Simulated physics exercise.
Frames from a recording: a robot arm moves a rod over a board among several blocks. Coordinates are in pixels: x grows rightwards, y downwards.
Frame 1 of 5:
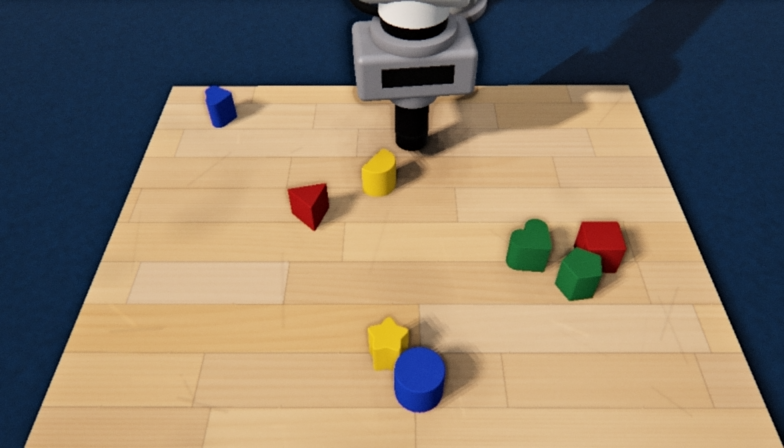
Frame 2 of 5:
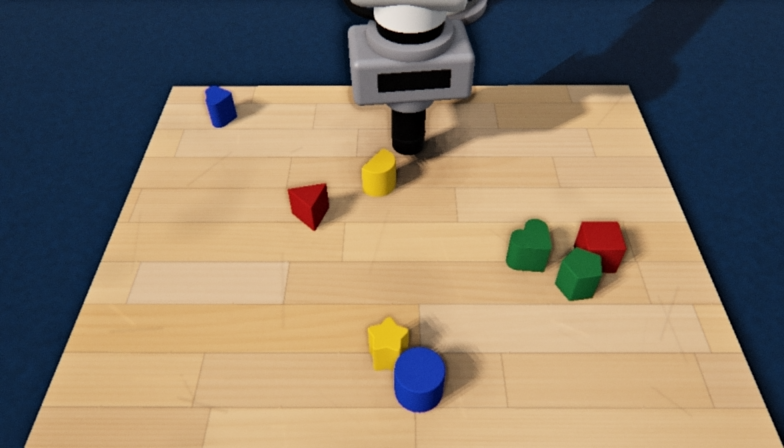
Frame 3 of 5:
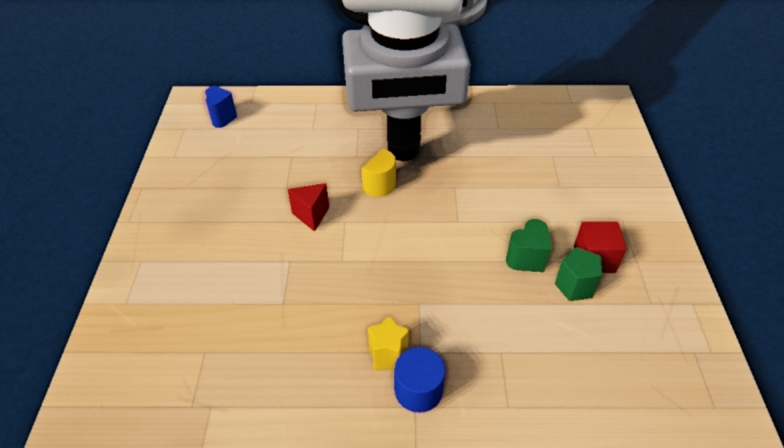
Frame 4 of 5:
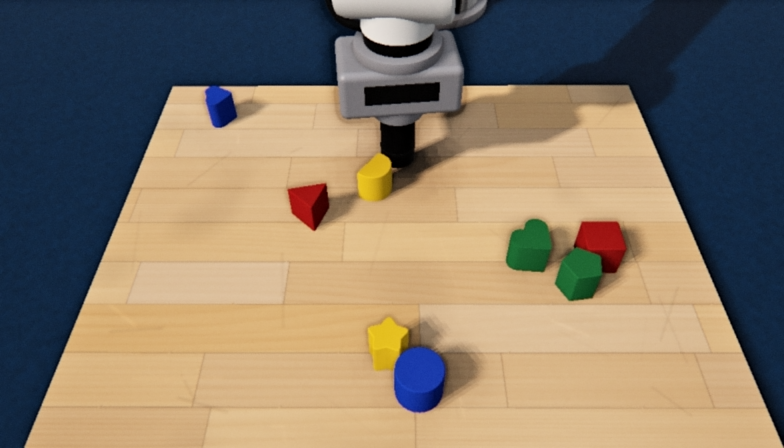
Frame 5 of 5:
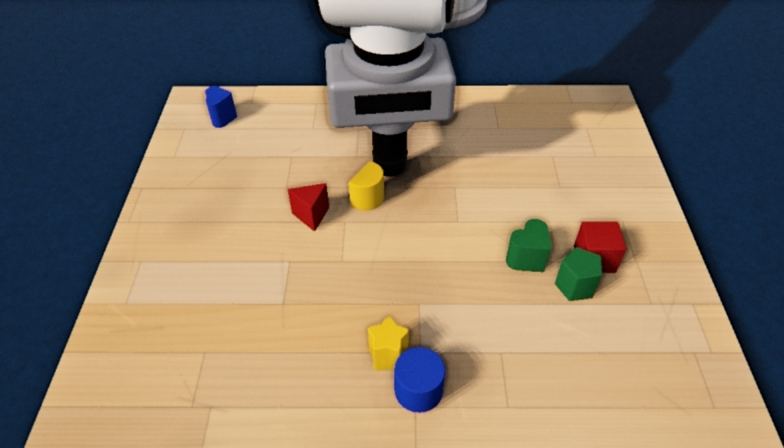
Robot arm moving its black rod down and left over a wooden board, nudging a yellow block toward a red triangular block.
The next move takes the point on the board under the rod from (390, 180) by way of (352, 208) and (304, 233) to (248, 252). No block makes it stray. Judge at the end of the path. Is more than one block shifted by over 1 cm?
Yes.
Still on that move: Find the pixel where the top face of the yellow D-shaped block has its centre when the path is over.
Around (316, 230).
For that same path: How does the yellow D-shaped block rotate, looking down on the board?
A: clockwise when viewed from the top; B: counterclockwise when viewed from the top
I choose B.
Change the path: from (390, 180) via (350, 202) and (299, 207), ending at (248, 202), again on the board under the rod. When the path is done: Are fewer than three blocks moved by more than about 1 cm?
My answer is yes.
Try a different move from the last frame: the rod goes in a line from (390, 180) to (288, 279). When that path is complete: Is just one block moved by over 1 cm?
I'd say yes.
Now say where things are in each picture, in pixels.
In the first picture, tip of the rod (411, 142), middles of tops, red triangular block (308, 193), yellow D-shaped block (381, 162).
In the second picture, rod (408, 146), nothing pushed.
In the third picture, rod (404, 151), nothing pushed.
In the fourth picture, rod (398, 158), yellow D-shaped block (376, 166).
In the fifth picture, rod (390, 166), red triangular block (308, 193), yellow D-shaped block (368, 175).
What follows on the original path. One third of the way, rod (350, 195); yellow D-shaped block (337, 208), turned 40° anticlockwise.
Two thirds of the way, rod (300, 220); red triangular block (276, 196), turned 20° clockwise; yellow D-shaped block (316, 230).
At the end, rod (244, 239); red triangular block (268, 196), turned 45° clockwise; yellow D-shaped block (316, 230), turned 125° anticlockwise.
